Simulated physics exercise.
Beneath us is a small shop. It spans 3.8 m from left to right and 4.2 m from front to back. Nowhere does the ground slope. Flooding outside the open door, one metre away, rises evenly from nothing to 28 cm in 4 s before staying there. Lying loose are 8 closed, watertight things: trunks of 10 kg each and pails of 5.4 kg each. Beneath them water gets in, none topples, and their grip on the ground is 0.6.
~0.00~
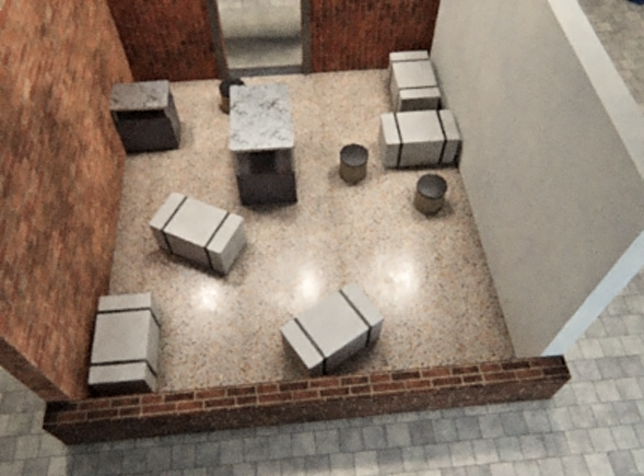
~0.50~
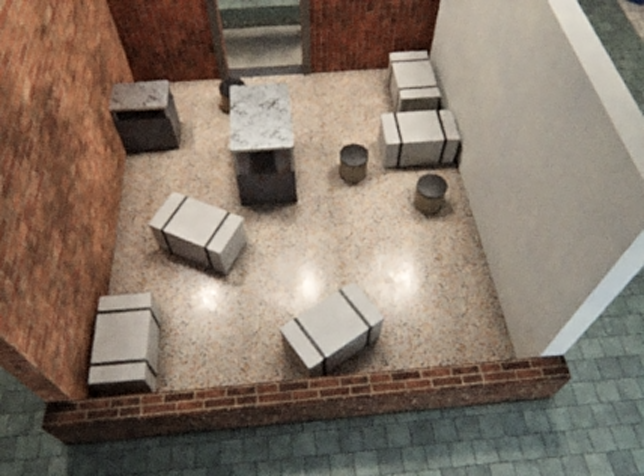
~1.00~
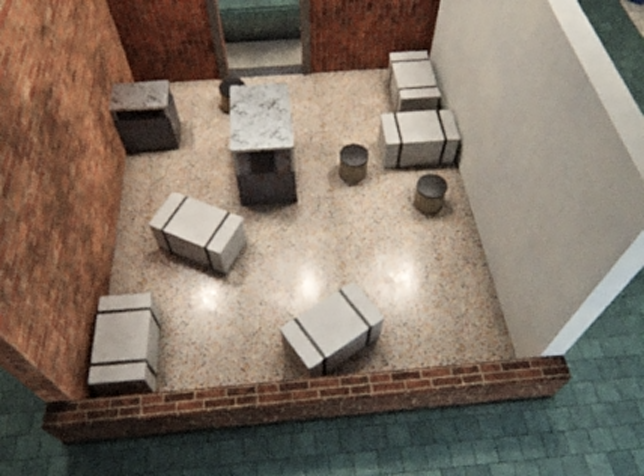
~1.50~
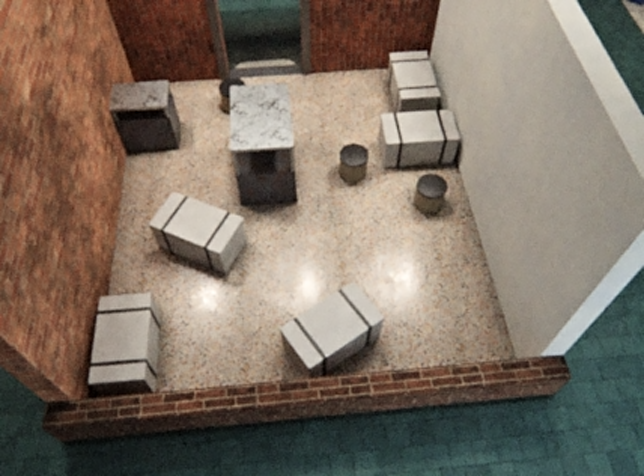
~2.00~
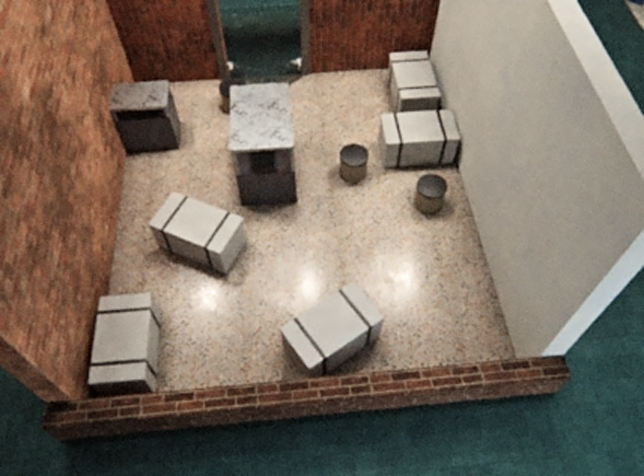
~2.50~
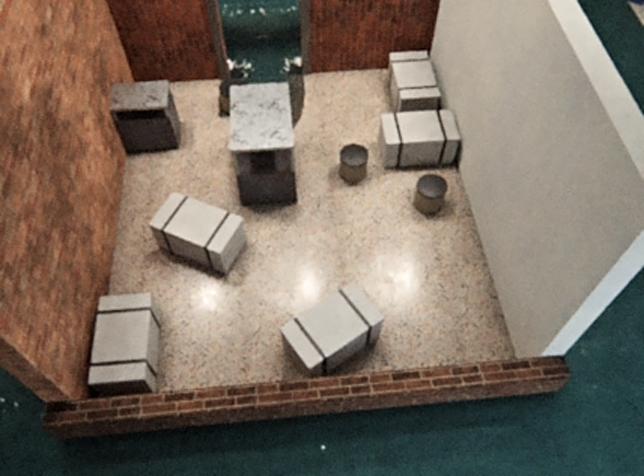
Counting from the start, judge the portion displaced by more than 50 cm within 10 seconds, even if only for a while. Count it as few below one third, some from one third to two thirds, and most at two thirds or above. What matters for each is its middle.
Most.
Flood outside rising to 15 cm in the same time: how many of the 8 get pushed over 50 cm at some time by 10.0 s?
Then it comes to 1.
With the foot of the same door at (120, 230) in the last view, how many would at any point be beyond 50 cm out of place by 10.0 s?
In that case 5 of them.
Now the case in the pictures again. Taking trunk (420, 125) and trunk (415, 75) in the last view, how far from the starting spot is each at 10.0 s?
200 cm and 50 cm respectively.
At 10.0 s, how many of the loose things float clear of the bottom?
8.
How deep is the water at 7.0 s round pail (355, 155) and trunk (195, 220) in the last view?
Depth approx. 5 cm / 5 cm.
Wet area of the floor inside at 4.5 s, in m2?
At that time the wet patch spans about 7.0 m2.
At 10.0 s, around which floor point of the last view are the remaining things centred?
It sits at about (337, 262).
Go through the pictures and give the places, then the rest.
In the first frame, a trunk at (121, 336) rests on the ground; a trunk at (420, 126) rests on the ground; water covers 0.0 m2; 0 of 8 have shifted.
In the second frame, a trunk at (121, 336) rests on the ground; a trunk at (420, 126) rests on the ground; water covers 0.0 m2; 0 of 8 have shifted.
In the third frame, a trunk at (121, 336), on the bottom; a trunk at (420, 126) rests on the ground; 0.0 m2 under water; 0 of 8 have shifted.
In the fourth frame, a trunk at (121, 336) rests on the ground; a trunk at (420, 126) rests on the ground; water covers 0.0 m2; 0 of 8 have shifted.
In the fifth frame, a trunk at (121, 336), on the bottom; a trunk at (420, 126) rests on the ground; 0.2 m2 under water; 0 of 8 have shifted.
In the sixth frame, a trunk at (121, 336), on the bottom; a trunk at (420, 126), on the bottom; water covers 0.7 m2; 0 of 8 have shifted.
After 3.5 s 0 of 8 are over 50 cm from their spots; 0 afloat.
After 4.5 s 1 of 8 are over 50 cm from their spots; 0 afloat.
After 7.0 s 5 of 8 are over 50 cm from their spots; 4 afloat.
After 10.0 s 7 of 8 are over 50 cm from their spots, and 8 have been at some point; 8 afloat.
